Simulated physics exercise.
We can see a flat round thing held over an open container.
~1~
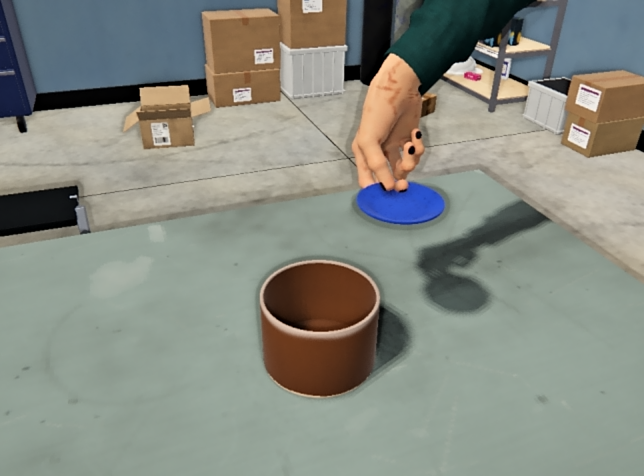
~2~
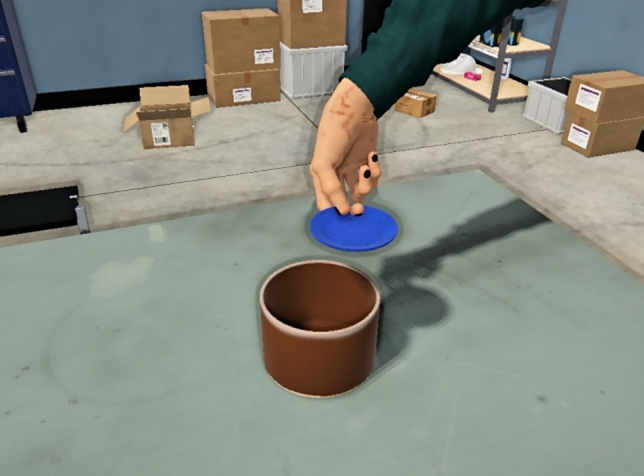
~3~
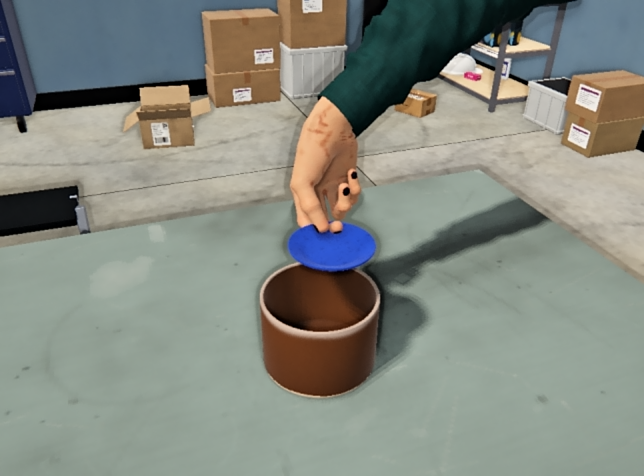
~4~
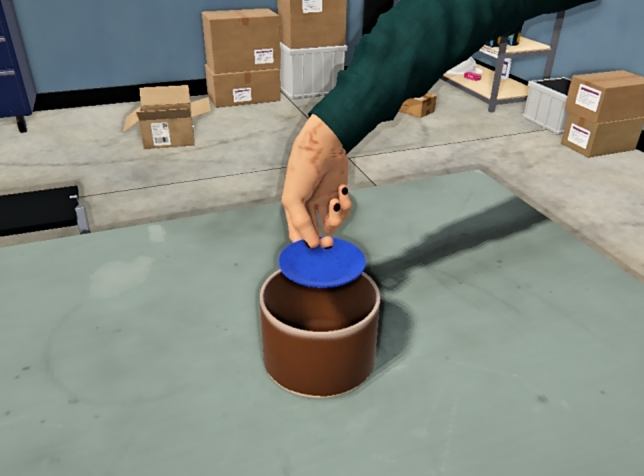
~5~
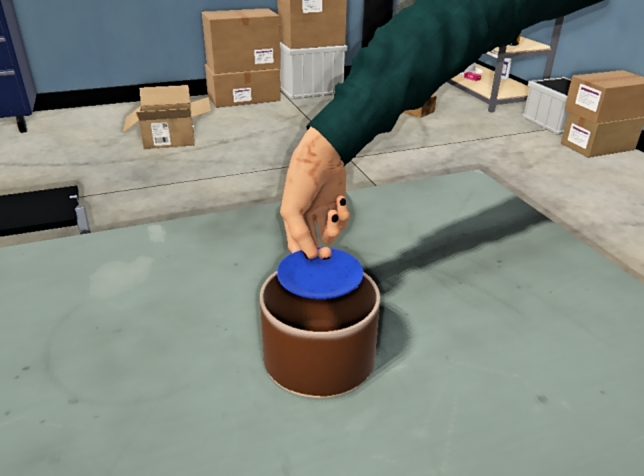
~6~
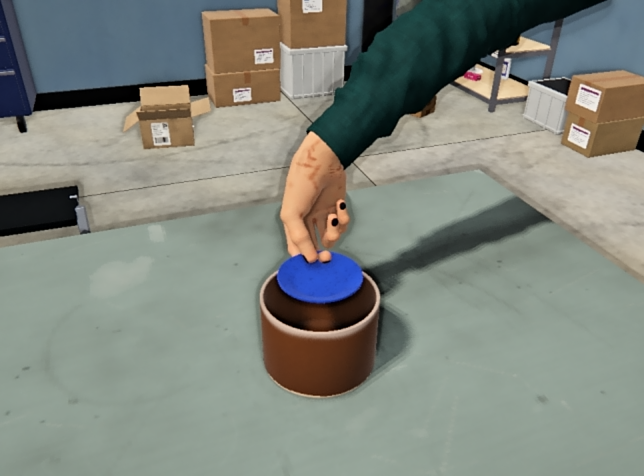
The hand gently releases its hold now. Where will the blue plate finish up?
It ends up inside.
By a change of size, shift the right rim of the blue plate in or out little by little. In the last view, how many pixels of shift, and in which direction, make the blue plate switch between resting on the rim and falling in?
The flip comes at close to 12 pixels toward the right.
Then, 0.14 s past the last view, blue plate travelled a little near (320, 312).
Finally, the blue plate slips past the rim, near (319, 350).
